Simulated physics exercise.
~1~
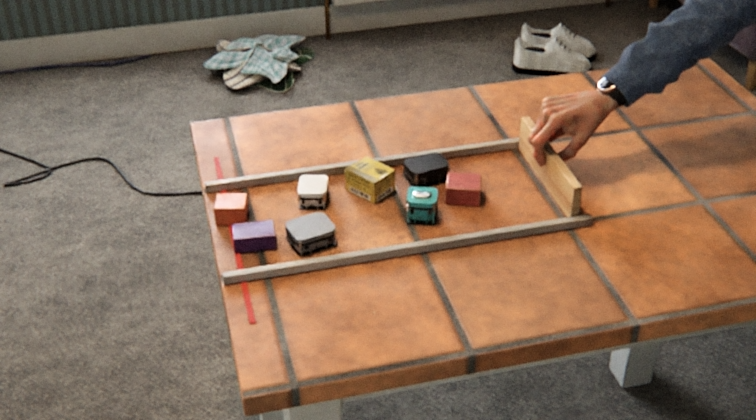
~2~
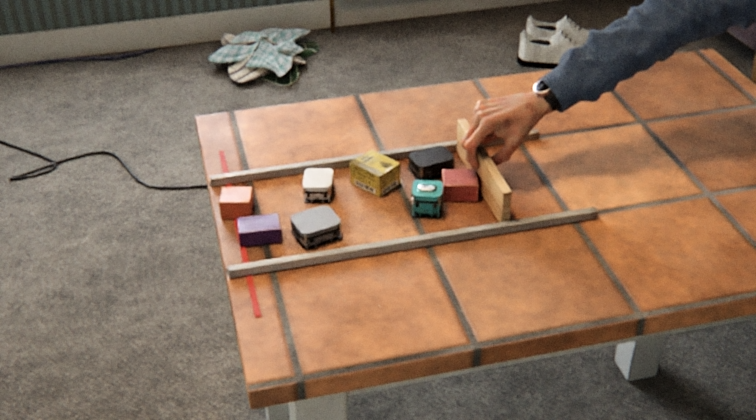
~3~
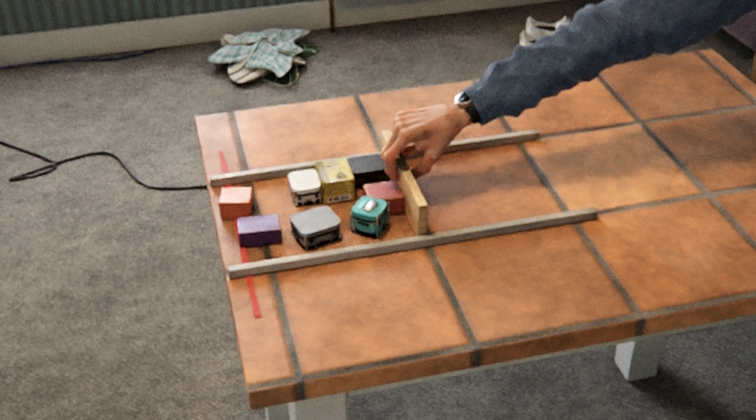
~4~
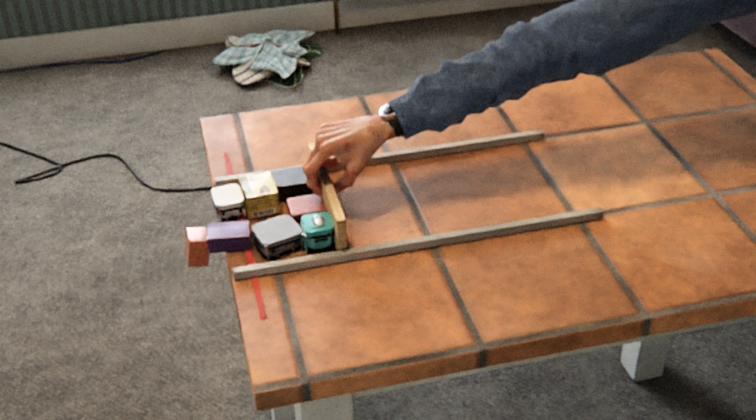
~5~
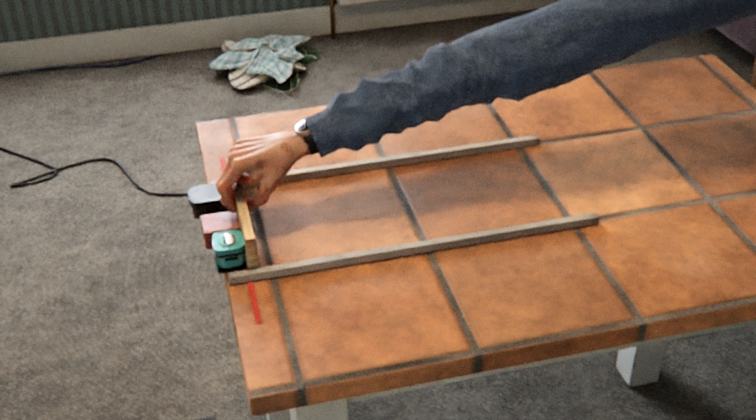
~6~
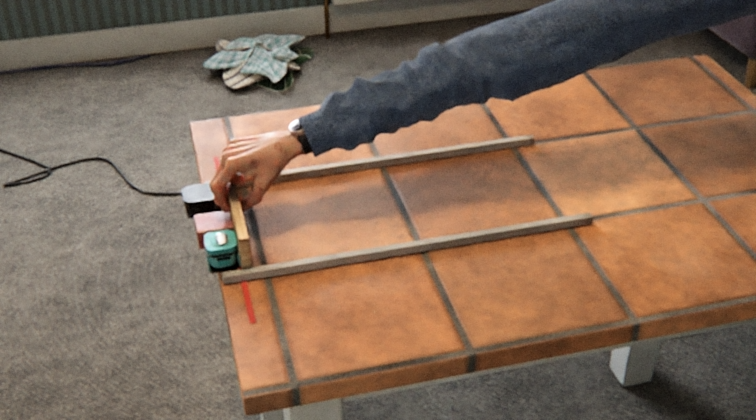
A hand slides an upright wooden board leftward between two rails on a tiled table, gathering small blocks and cases and pushing them toward the red tape; the orange, purple, yellow, white and grey ones go off the edge, while black, pink-red and teal ones remain against the board.
